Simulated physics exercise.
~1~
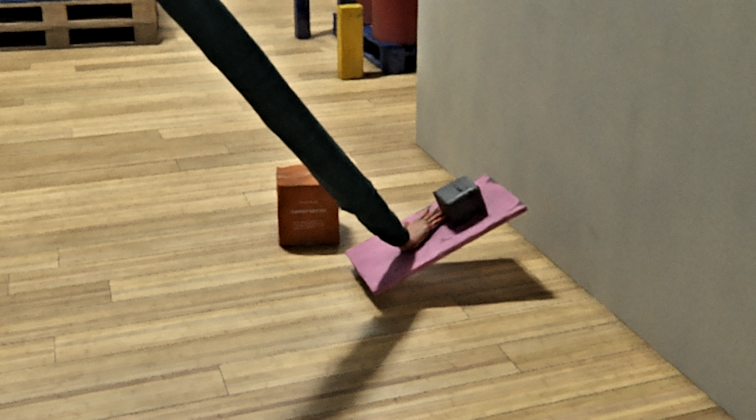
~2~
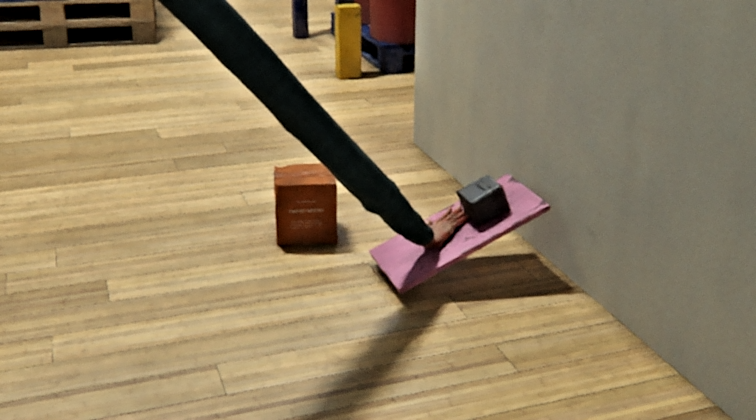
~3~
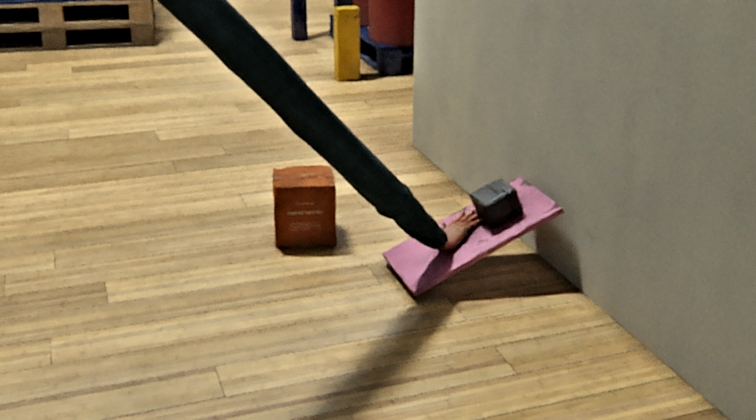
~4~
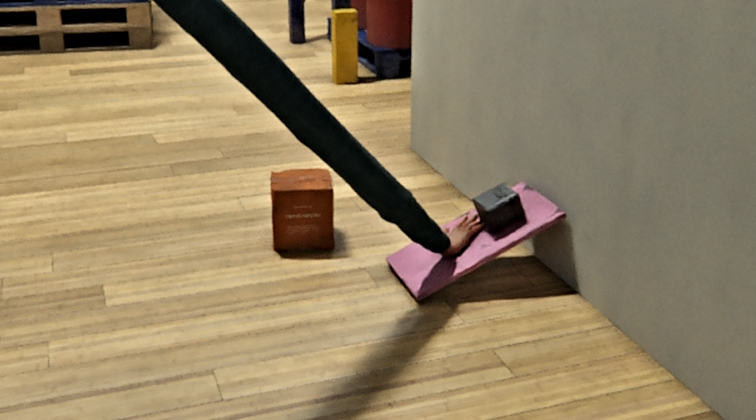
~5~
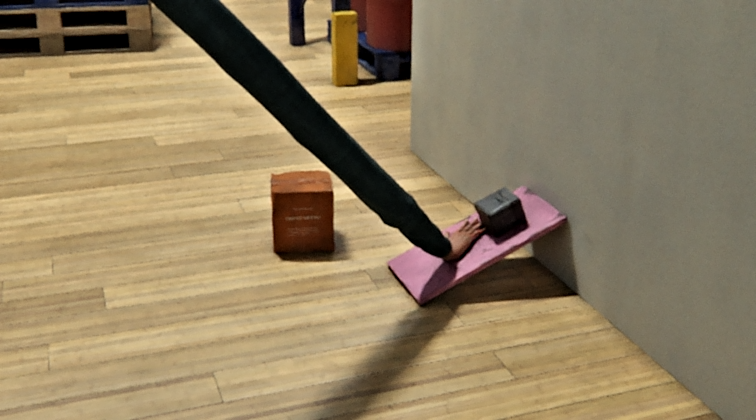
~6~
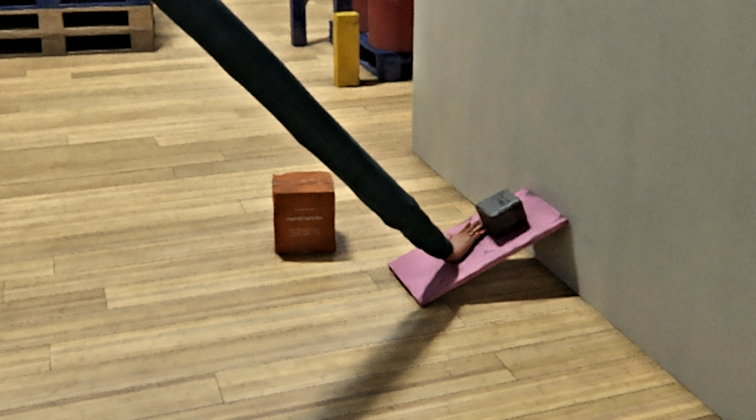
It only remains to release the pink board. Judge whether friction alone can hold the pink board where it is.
Looks like the foot loses its grip.
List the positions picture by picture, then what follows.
On its way; pink board (434, 232); orange box (308, 204), in the first picture.
On its way; pink board (457, 231); orange box (306, 204), in the second picture.
On its way; pink board (470, 233); orange box (304, 205), in the third picture.
On its way; pink board (473, 238); orange box (302, 209), in the fourth picture.
Leant on the wall, still held; pink board (475, 242); orange box (302, 211), in the fifth picture.
Leant on the wall, still held; pink board (476, 244); orange box (304, 211), in the sixth picture.
Then, 0.20 s later than the last frame, pink board sunk by 13° near (471, 261).
Then, 0.30 s later than the last frame, pink board sunk by 22° near (469, 269).
Then, 0.40 s later than the last frame, pink board sunk by 19° near (468, 270).
Then, 0.60 s later than the last frame, pink board sunk by 23° near (468, 273).
When it is over, moved from the start, pink board; orange box as before. End places, in pixels of the last picture, pink board near (468, 274). The board slides down.
